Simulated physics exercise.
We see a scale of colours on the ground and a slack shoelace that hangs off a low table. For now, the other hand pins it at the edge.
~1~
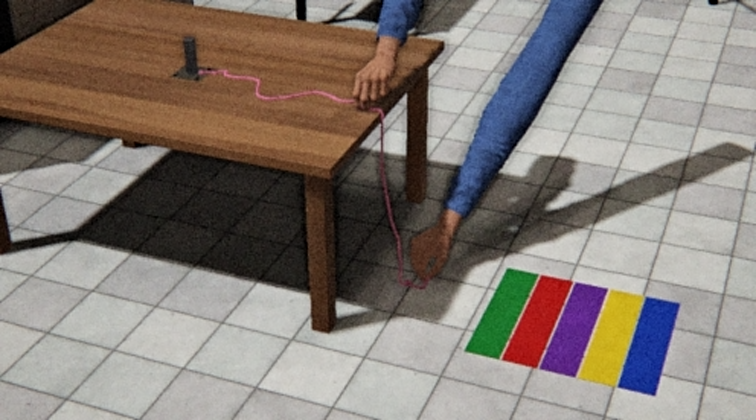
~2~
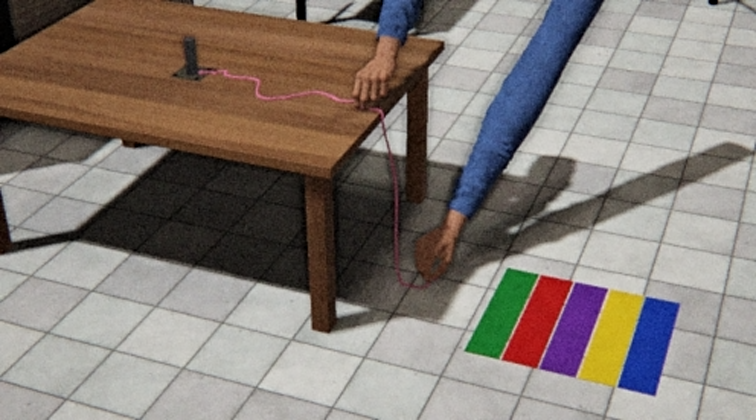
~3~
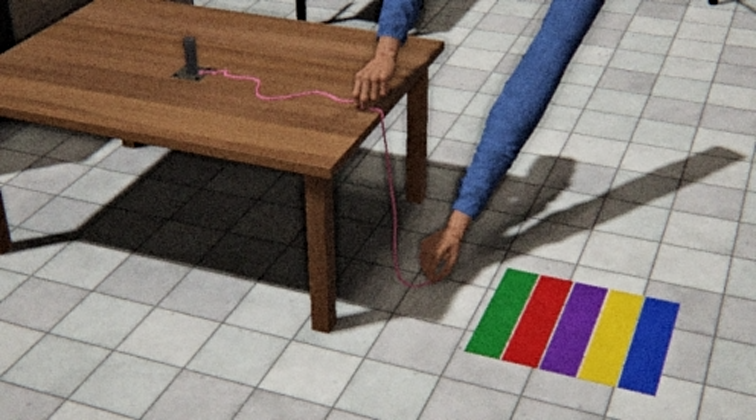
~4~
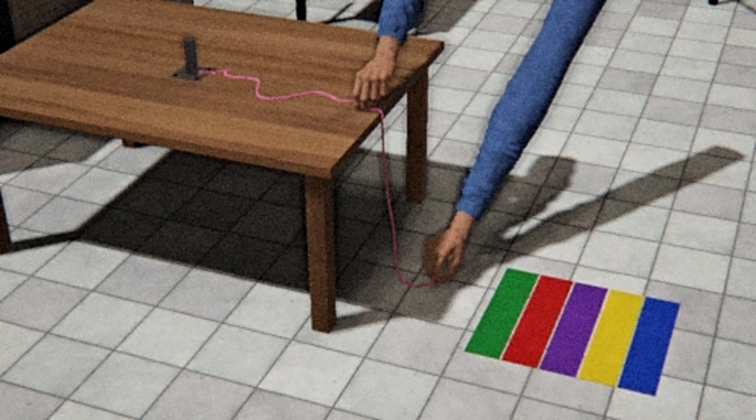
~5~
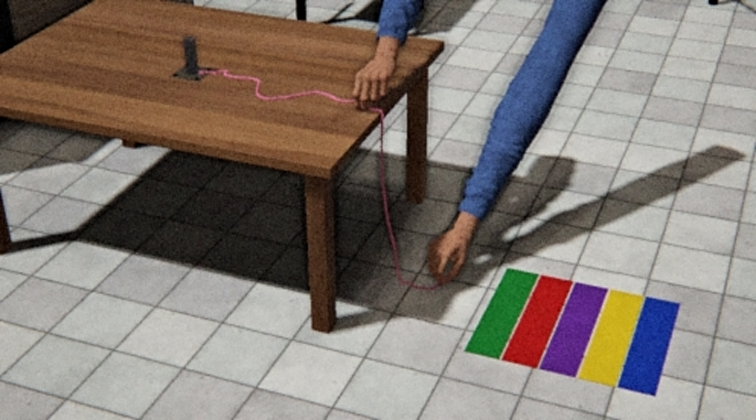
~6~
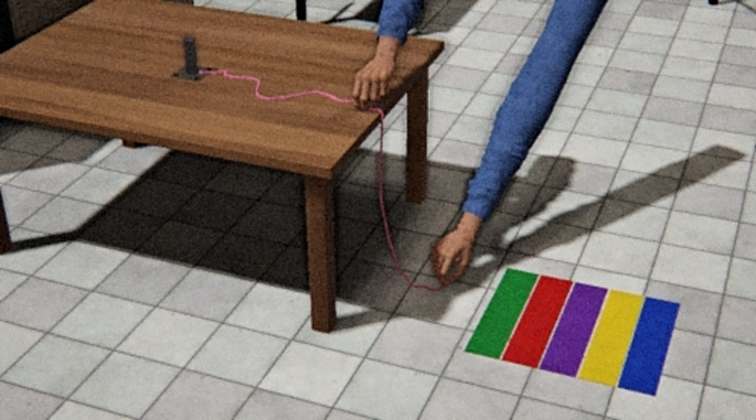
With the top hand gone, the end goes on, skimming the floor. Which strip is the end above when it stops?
The yellow one.
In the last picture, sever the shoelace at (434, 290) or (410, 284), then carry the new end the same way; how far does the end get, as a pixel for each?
Roughly (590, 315), (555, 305).
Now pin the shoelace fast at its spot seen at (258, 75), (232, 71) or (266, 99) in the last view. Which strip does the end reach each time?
In order: Yellow, yellow, purple.
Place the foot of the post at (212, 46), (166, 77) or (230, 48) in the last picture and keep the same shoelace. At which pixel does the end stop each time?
Estimated pixels per try: (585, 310); (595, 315); (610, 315).
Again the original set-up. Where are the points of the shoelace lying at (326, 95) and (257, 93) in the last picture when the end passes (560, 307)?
You'll see them at (366, 108) and then at (291, 93).
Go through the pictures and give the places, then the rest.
The first frame shows end (426, 278); green (490, 339); red (526, 347); purple (564, 356); yellow (602, 365); blue (642, 374).
The second frame shows end (431, 279); shoelace through (225, 73) (259, 97) (330, 96) (383, 125) (396, 199) (397, 262).
The third frame shows end (436, 280).
The fourth frame shows end (440, 281); shoelace through (225, 73) (259, 97) (330, 96) (382, 125) (388, 198) (396, 263).
The fifth frame shows end (444, 281).
The sixth frame shows end (448, 282); shoelace through (225, 73) (259, 97) (330, 96) (382, 125) (381, 197) (397, 262).
Early on, end near (561, 307); over purple.
Midway, end near (598, 315); over yellow.
At the end of the slack, end near (620, 319); over yellow. It gets as far as the yellow strip.
